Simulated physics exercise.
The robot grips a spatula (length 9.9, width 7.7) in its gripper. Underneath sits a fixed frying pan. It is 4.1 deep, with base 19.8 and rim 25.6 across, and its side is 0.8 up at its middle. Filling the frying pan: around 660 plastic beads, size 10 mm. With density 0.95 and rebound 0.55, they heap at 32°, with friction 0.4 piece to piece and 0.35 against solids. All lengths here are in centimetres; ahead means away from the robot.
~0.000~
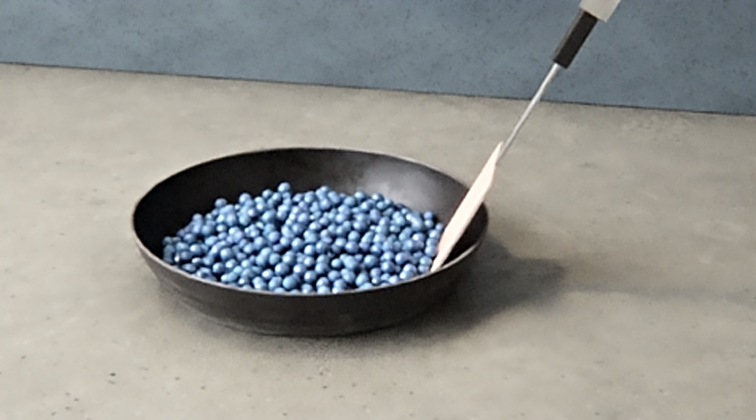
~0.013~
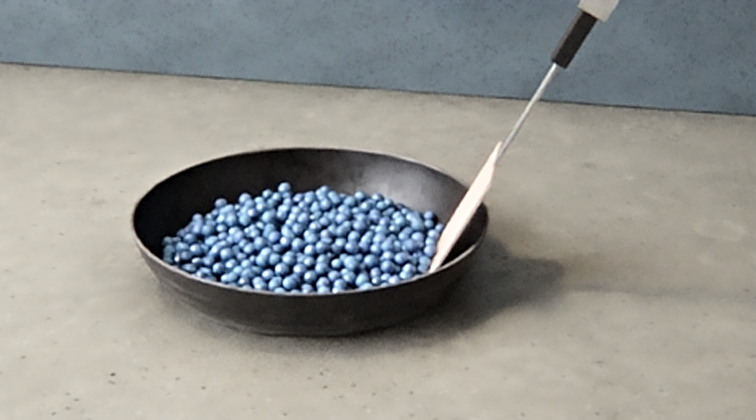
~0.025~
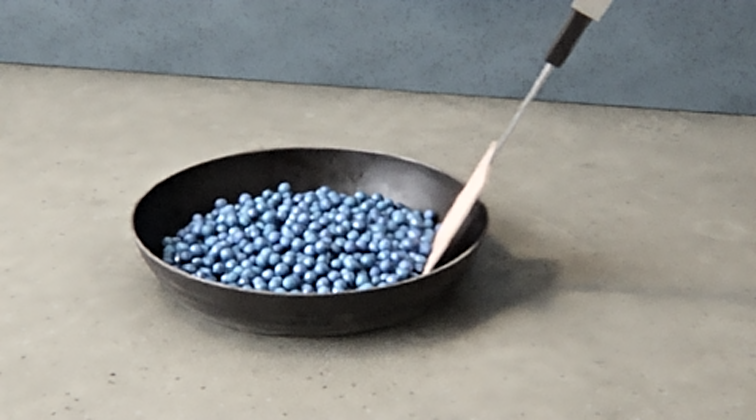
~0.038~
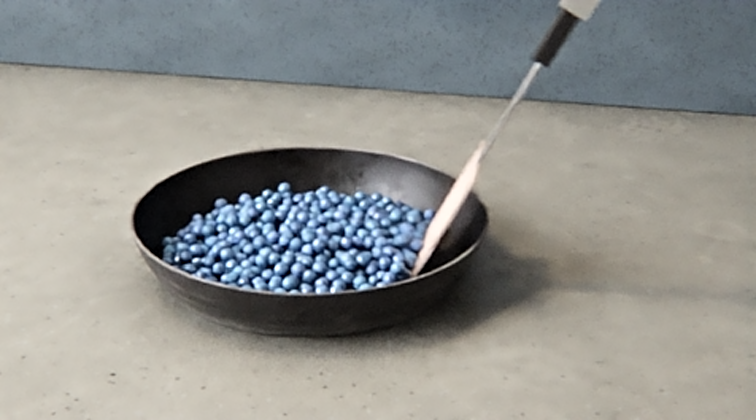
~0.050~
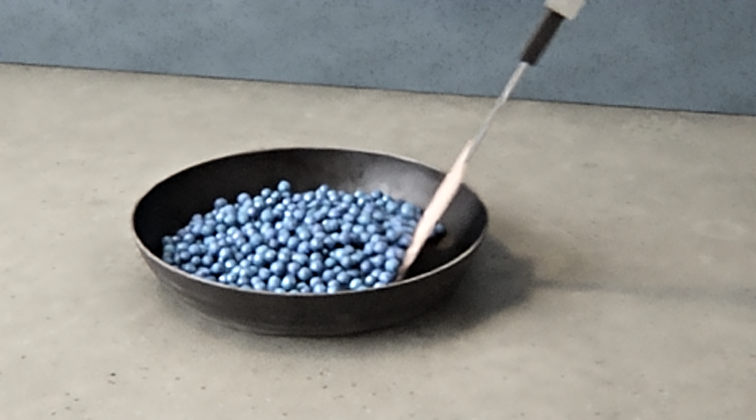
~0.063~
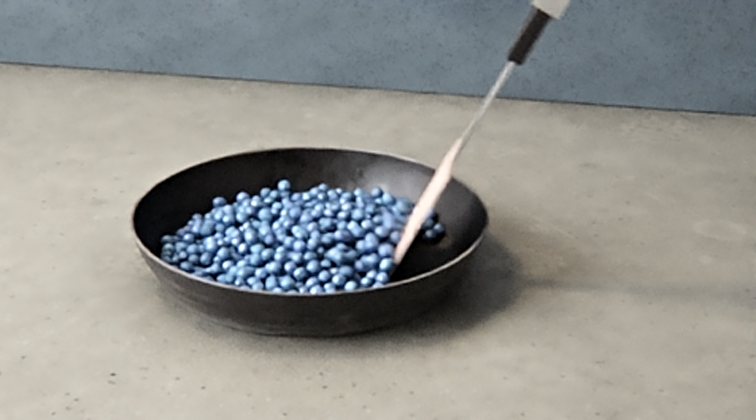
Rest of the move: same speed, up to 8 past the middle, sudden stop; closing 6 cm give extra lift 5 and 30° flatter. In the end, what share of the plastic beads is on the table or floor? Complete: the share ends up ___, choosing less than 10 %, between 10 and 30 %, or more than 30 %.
The share ends up less than 10 %.
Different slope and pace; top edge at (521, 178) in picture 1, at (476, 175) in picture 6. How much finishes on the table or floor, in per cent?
It comes to something like 10 %, give or take.
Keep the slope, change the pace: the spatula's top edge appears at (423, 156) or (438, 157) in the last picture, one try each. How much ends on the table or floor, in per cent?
Close to 15 per cent in the first try and close to 10 per cent in the second.
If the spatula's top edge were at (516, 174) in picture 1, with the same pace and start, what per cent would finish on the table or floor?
Around 5 percent ends up on the table or floor.
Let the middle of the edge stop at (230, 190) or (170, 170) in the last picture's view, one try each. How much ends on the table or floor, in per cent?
Close to 5 and close to 15 per cent, respectively.
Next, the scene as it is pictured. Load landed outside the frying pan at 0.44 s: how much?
5 %.
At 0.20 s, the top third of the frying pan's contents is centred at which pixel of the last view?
Around (241, 223).
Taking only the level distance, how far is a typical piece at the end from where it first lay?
It works out to roughly 3 cm.
After 0.13 s, sloping 63°, highest piece 5 above the table; 660 in the frying pan.
After 0.20 s, sloping 53°, highest piece 6 above the table; 660 in the frying pan.
After 0.44 s, sloping 33°, highest piece 4 above the table; 615 in the frying pan, 45 on the table or floor.
After 1.49 s, sloping 33°, highest piece 4 above the table; 615 in the frying pan, 45 on the table or floor.
In the end, 615 in the frying pan, 45 on the table or floor. That is 7 % on the table or floor.
